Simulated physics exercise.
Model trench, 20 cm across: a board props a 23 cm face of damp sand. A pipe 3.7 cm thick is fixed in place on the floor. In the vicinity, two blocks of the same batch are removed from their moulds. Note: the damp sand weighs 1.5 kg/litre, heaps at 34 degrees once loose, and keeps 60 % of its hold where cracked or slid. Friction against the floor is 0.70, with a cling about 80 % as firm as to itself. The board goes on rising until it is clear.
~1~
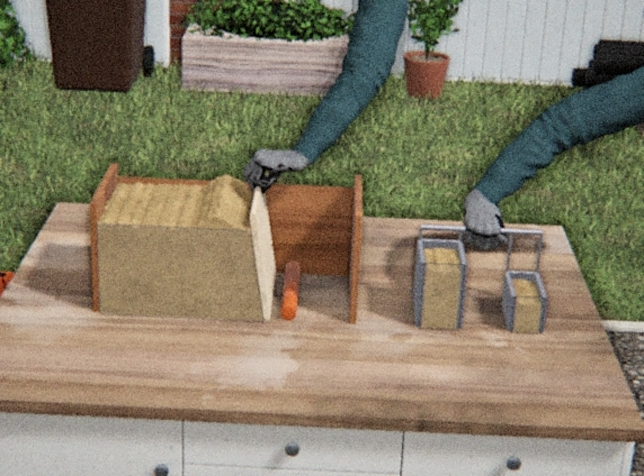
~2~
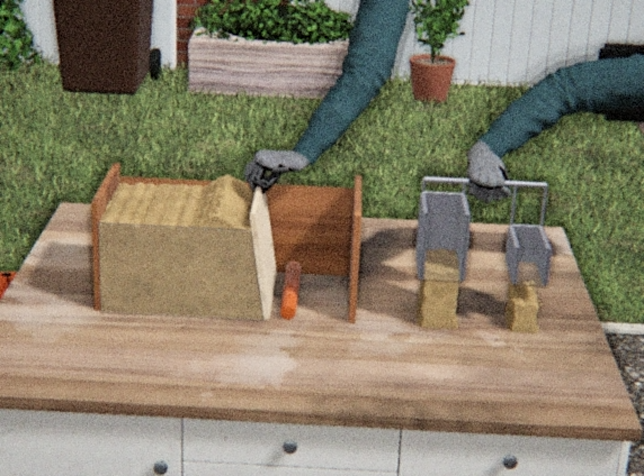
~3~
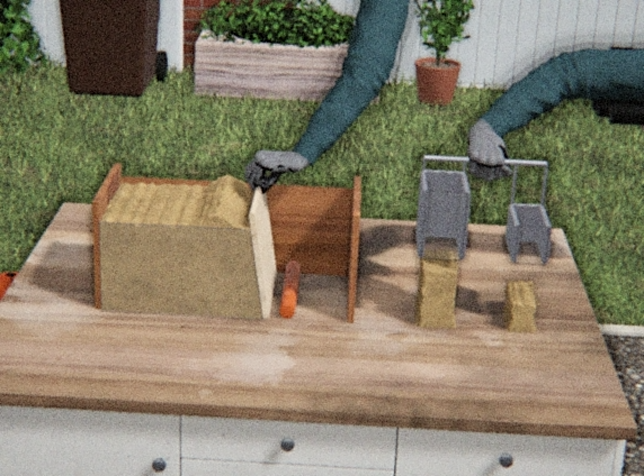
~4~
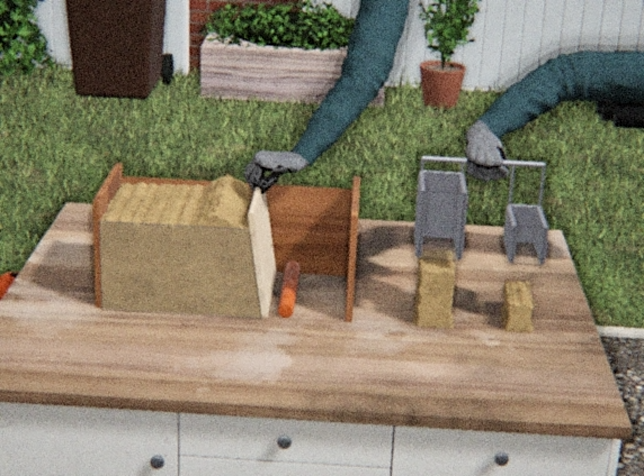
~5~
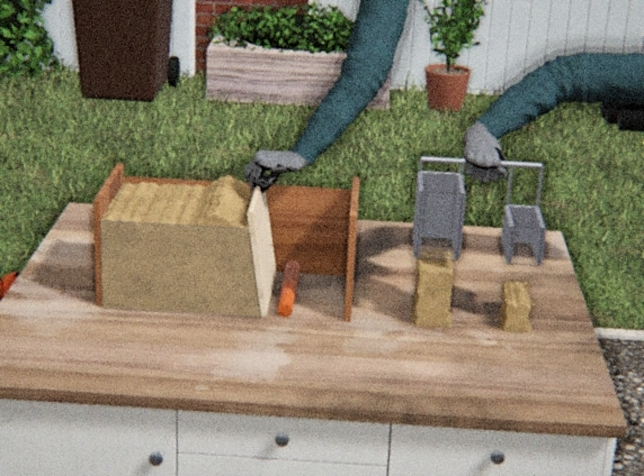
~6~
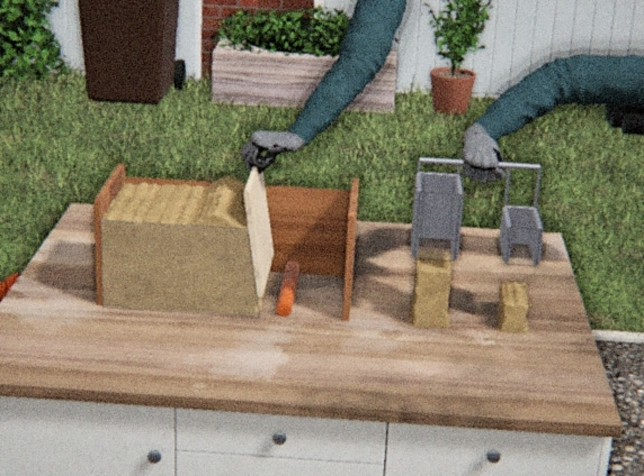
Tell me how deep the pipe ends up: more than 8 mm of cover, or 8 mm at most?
At most 8 mm.
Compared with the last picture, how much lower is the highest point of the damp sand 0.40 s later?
Roughly 0.0 cm.
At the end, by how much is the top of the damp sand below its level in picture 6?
The gap comes to some 0.0 centimetres.
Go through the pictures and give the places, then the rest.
The first frame shows top of the board at (251, 230), not yet moved; highest point of the damp sand at (221, 217); test blocks 15 cm, 7.6 cm high (left to right).
The second frame shows top of the board at (251, 229), not yet moved; highest point of the damp sand at (221, 216); test blocks 15 cm, 7.6 cm high (left to right).
The third frame shows top of the board at (251, 229), not yet moved; highest point of the damp sand at (221, 216); test blocks 15 cm, 7.6 cm high (left to right).
The fourth frame shows top of the board at (250, 229), not yet moved; highest point of the damp sand at (220, 216); test blocks 15 cm, 7.6 cm high (left to right).
The fifth frame shows top of the board at (249, 227), moved 2 mm; highest point of the damp sand at (219, 215); test blocks 15 cm, 7.6 cm high (left to right).
The sixth frame shows top of the board at (245, 206), moved 5.5 cm; highest point of the damp sand at (219, 215); test blocks 15 cm, 7.6 cm high (left to right).
Another 0.18 s on from the sixth picture, the face still stands and nothing lies on the pipe.
Another 0.40 s on from the sixth picture, the face still stands and nothing lies on the pipe.
Another 0.62 s on from the sixth picture, the face still stands and nothing lies on the pipe.
Another 0.84 s on from the sixth picture, the face still stands and nothing lies on the pipe.
Another 0.88 s on from the sixth picture, at the end, the face still stands and nothing lies on the pipe.
